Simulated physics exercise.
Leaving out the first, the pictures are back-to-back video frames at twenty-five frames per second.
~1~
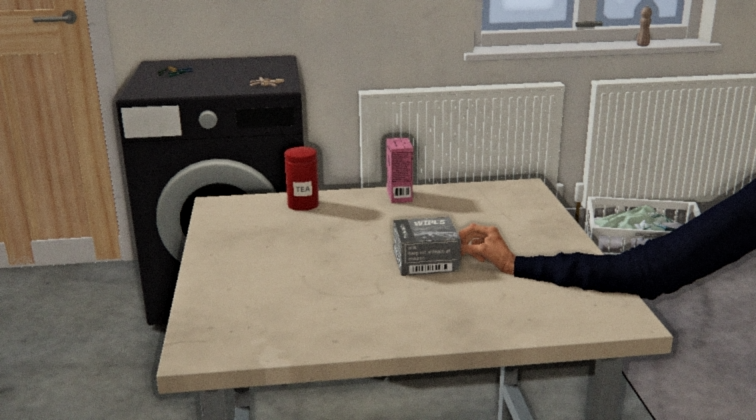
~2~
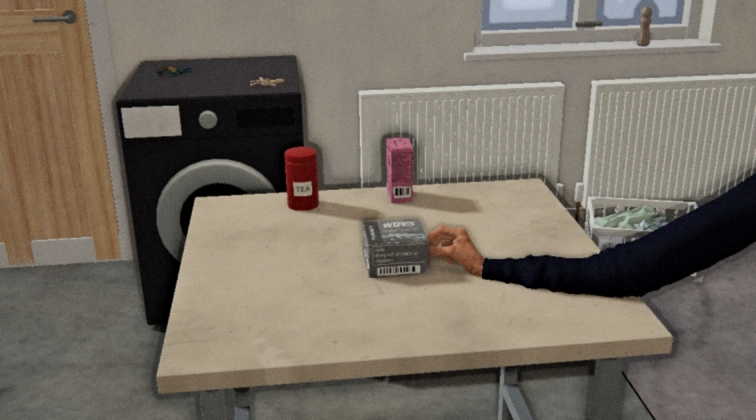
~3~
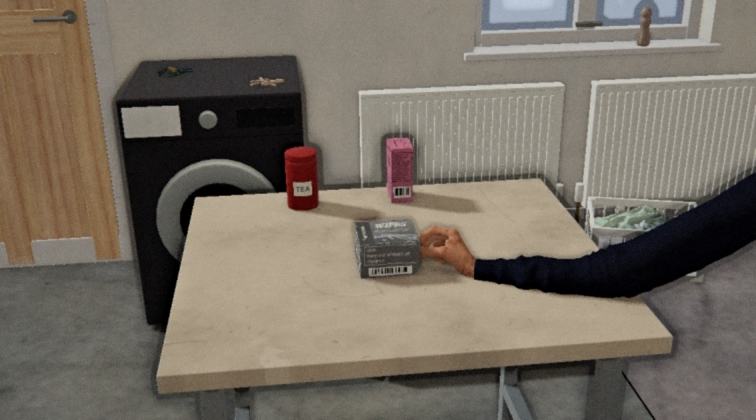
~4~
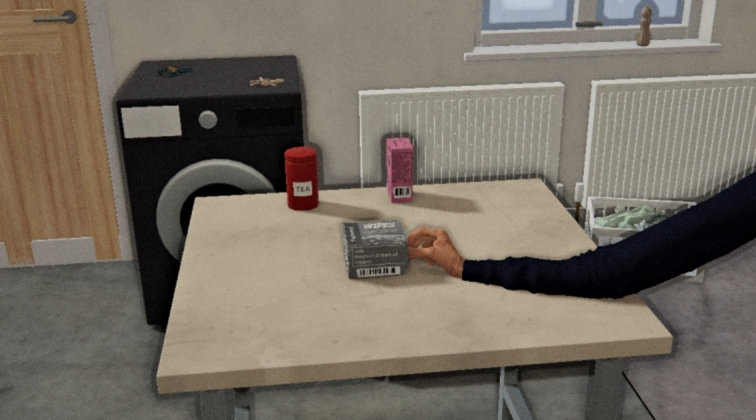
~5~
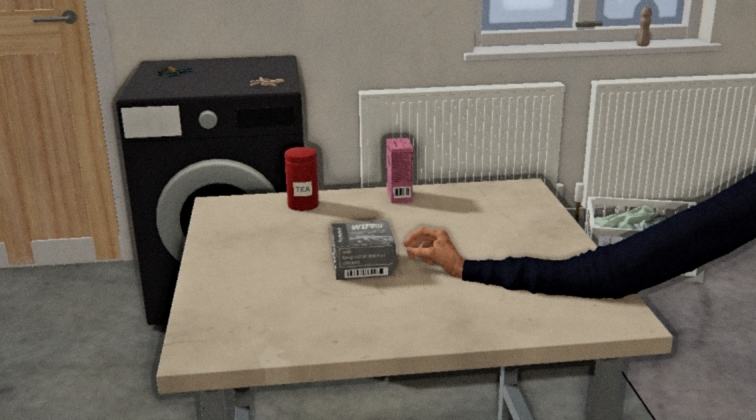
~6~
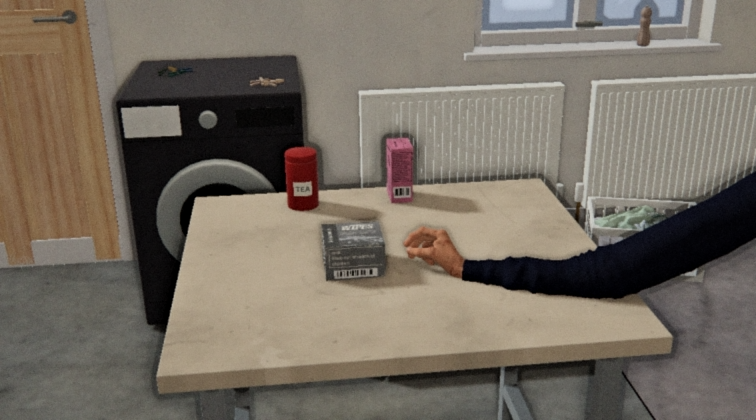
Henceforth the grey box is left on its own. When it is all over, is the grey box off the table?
Ha, it sits on the tabletop once it's done.
Then, 0.24 s later than the last frame, grey box moved about its own width near (336, 251).
Then, 0.48 s later than the last frame, grey box resting near (336, 251).
When it is over, moved from the start, grey box. End places, in pixels of the last picture, grey box near (336, 251).
